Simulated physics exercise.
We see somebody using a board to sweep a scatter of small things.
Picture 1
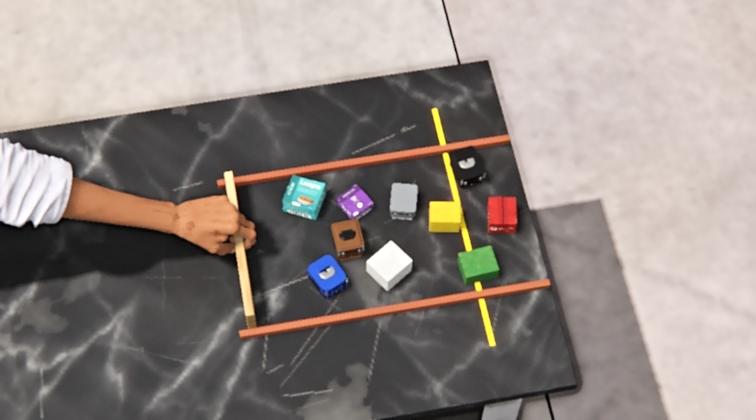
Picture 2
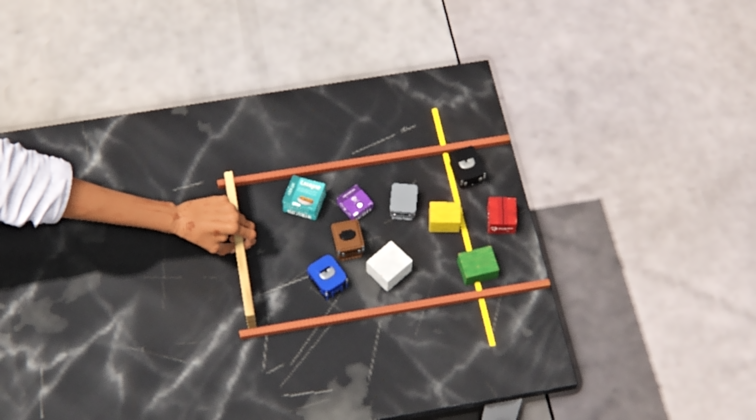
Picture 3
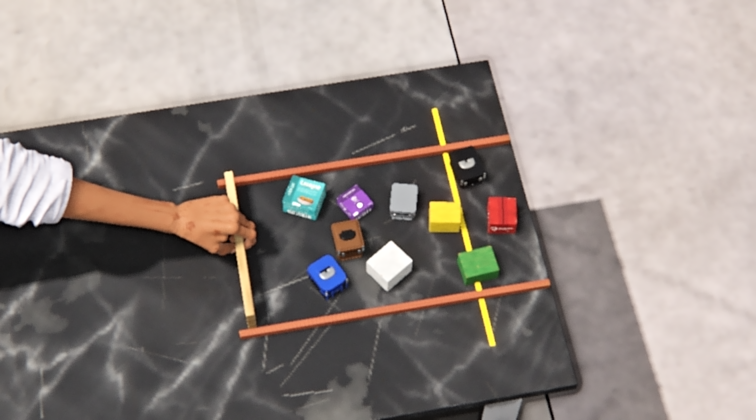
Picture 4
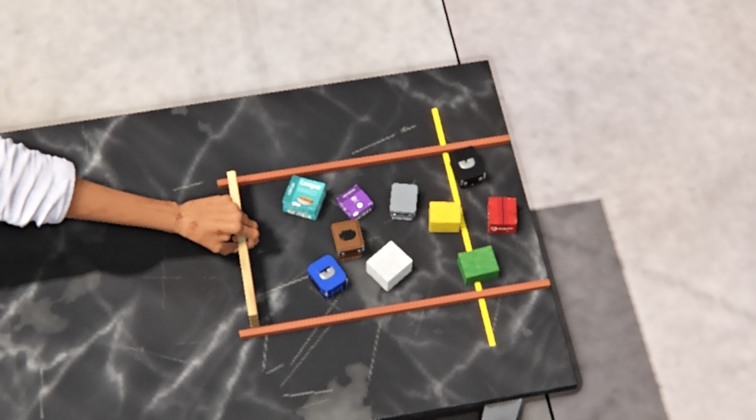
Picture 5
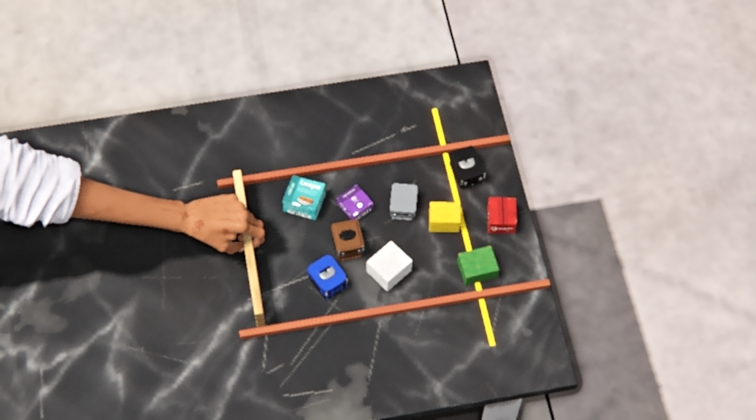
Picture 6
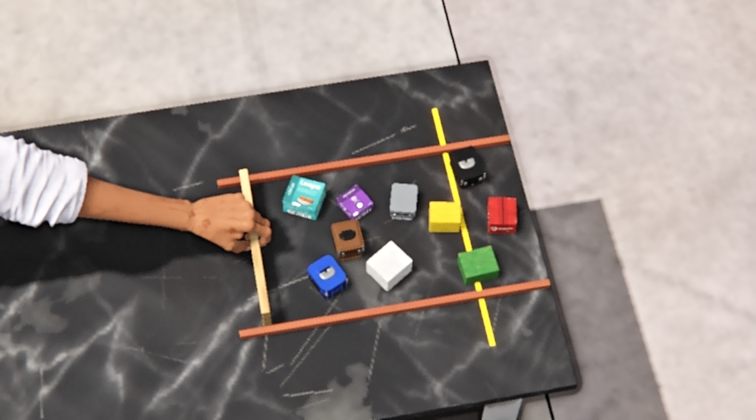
A hand at the end of a white-sleeved arm reaches in from the left over a black, white-veined table, seen from above at a slight tilt. It holds a pale board between two reddish-brown rails, with turquoise, purple, grey, brown, blue, white and yellow blocks to its right, and black, red and green ones near a yellow tape. The hand slides the board slightly rightward, while the blocks and camera stay still.
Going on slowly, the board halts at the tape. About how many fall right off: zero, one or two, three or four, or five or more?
Lost one or two.
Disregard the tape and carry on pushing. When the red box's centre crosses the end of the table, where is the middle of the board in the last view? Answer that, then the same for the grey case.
With the red box it sits around (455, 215), with the grey case around (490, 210).
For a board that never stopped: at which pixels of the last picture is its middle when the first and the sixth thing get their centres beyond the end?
Earlier crossing: About (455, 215); later crossing: About (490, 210).
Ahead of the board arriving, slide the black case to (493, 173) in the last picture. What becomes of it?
From that start, the object then is safe.
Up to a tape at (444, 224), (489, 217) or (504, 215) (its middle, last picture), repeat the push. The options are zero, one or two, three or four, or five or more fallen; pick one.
Lab note - tapes per position, in order: None; three or four; five or more.
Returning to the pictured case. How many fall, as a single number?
2.
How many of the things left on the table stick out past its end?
That'd be 0.
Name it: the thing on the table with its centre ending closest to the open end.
Black case.
Early on, none off yet; red box at rest near (502, 216); black case at rest near (466, 168); green block at rest near (478, 266).
Finally, the number that fall off is one or two; lost, green block and red box.
